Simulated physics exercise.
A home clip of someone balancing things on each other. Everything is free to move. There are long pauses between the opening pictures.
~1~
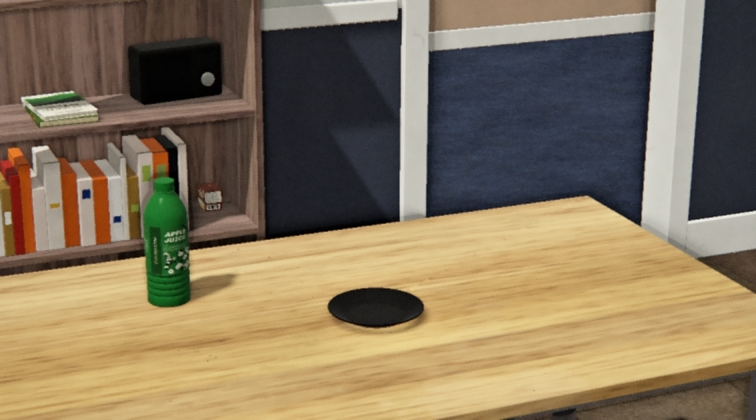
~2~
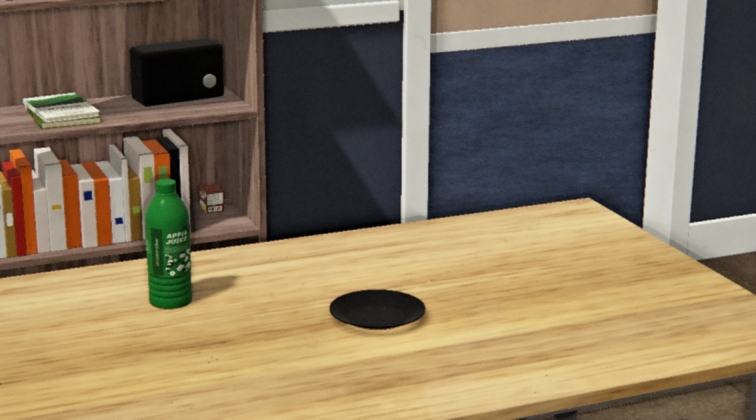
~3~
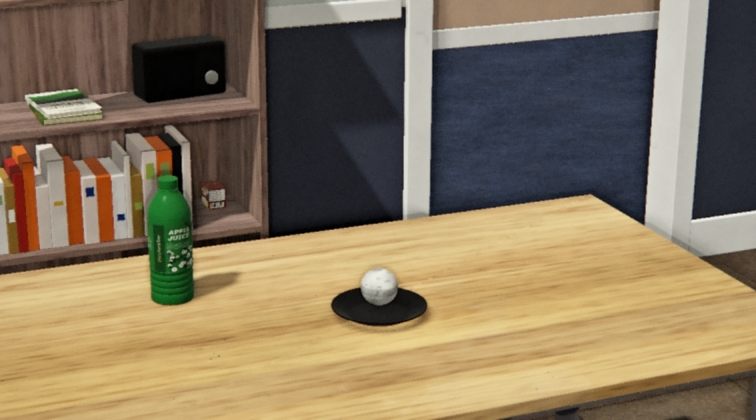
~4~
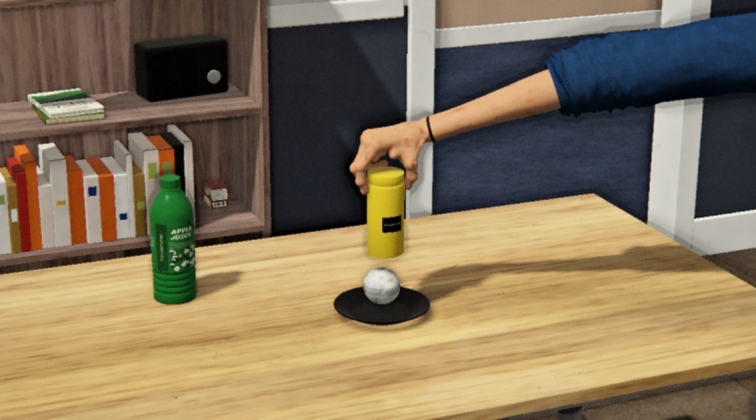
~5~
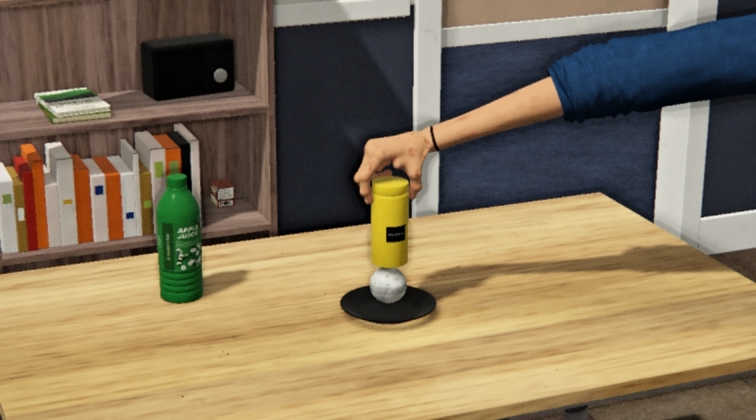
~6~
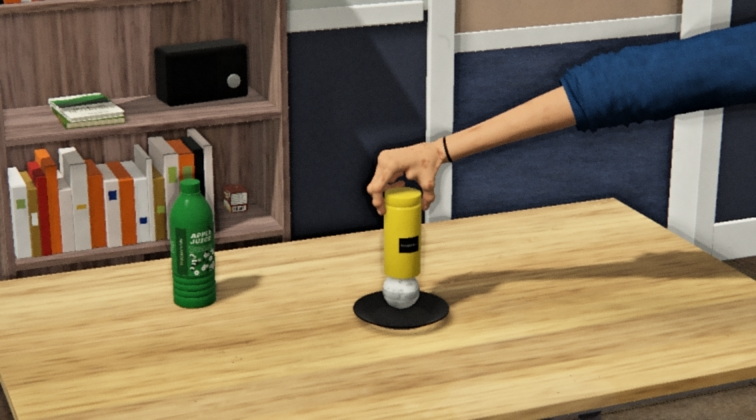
To begin with, a green bottle and a black plate sit on a wooden table near a bookshelf. A white ball then appears on the plate, and a hand reaching from the right holds a yellow jar above it. The hand lowers the jar onto the ball and keeps hold of it.
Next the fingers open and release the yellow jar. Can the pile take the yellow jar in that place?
As it turns out, it gives way.
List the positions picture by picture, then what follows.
In the first picture, the last thing is not in view yet; green bottle (167, 241).
In the second picture, the last thing is not in view yet; black plate (377, 313).
In the third picture, the last thing is not in view yet; white ball (379, 286).
In the fourth picture, still above its spot; yellow jar (385, 212); green bottle (173, 238).
In the fifth picture, still above its spot; yellow jar (390, 222); black plate (388, 308).
In the sixth picture, set down, still held; yellow jar (403, 233); white ball (401, 290).
Then, 0.70 s on from there, yellow jar now fallen.
Then, 2.10 s on from there, things are still on the move.
In the end, fallen, yellow jar; the other 3 unmoved. The pile loses its balance.
